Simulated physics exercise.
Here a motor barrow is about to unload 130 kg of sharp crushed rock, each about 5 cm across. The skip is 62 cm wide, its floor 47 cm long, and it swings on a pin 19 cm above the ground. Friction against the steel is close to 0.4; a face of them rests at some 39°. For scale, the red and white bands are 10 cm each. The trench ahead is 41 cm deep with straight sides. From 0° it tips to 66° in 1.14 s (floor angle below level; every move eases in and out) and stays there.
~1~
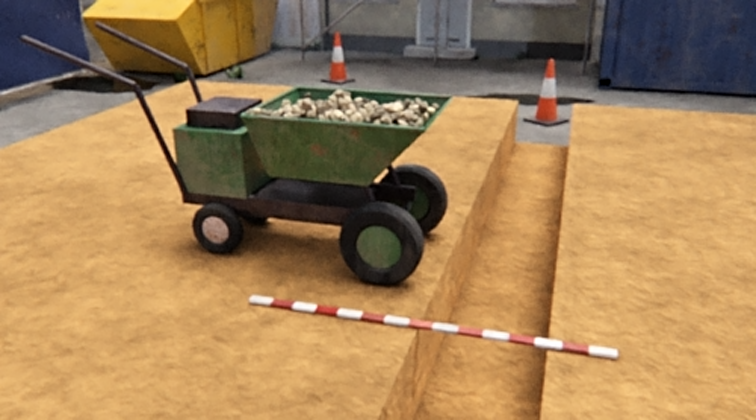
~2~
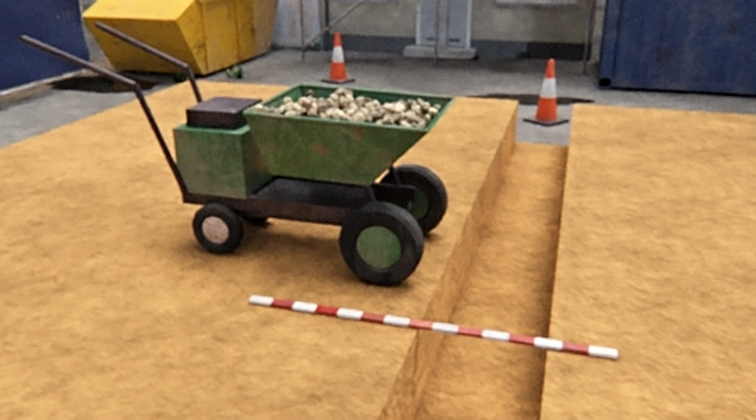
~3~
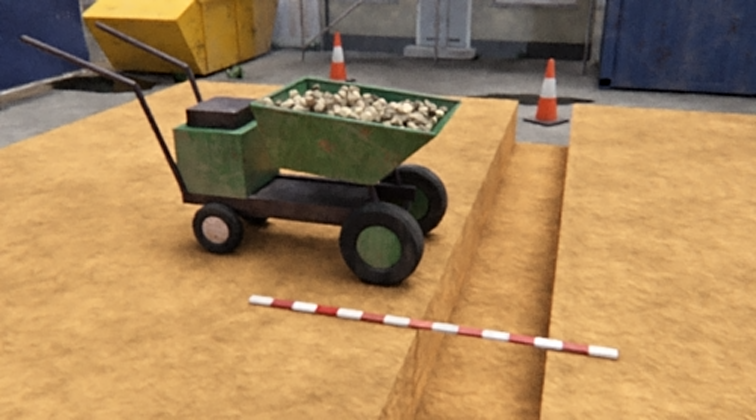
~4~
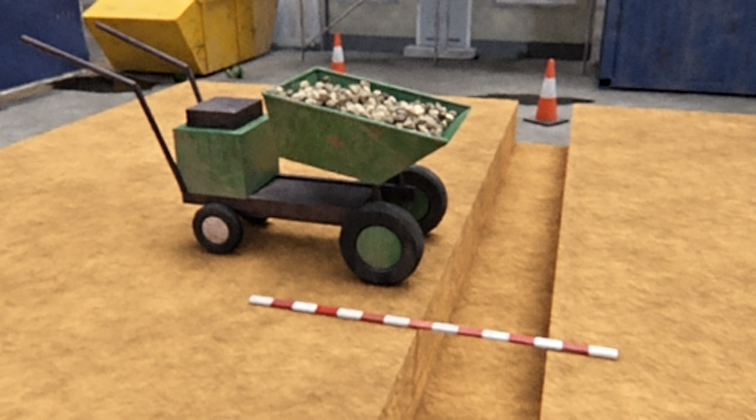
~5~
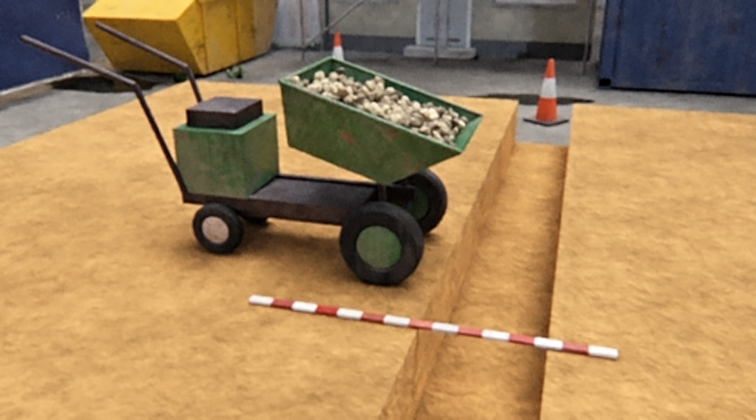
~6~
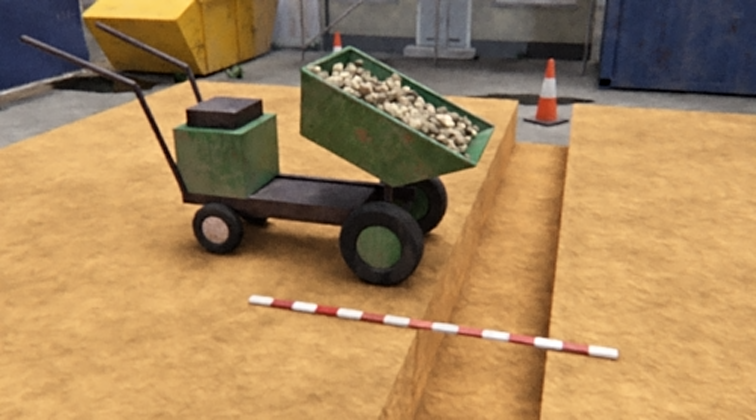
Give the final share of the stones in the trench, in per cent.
About 62 per cent.
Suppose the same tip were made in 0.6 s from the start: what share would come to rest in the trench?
It would be near 45 per cent.
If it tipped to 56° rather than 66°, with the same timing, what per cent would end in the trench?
In that case some 30 per cent.
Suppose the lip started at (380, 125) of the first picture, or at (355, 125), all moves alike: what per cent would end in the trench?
About 90 and 90 per cent.
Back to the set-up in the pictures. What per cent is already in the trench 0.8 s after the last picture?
Some 15 per cent.
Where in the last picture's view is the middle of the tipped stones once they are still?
Near (533, 332).
Then, 0.4 s after the last picture the floor is at 56°, 100 % in the skip; the foremost stones are at (517, 201).
Then, 0.8 s after the last picture the floor is at 66°, 78 % in the skip, 15 % in the trench, 7 % past the trench; the foremost stones are at (591, 277).
Then, 1.1 s after the last picture the floor is at 66°, 44 % in the skip, 29 % in the trench, 27 % past the trench; the foremost stones are at (682, 301).
Then, 3.1 s after the last picture the floor is at 66°, 11 % in the skip, 62 % in the trench, 27 % past the trench; the foremost stones are at (715, 289).
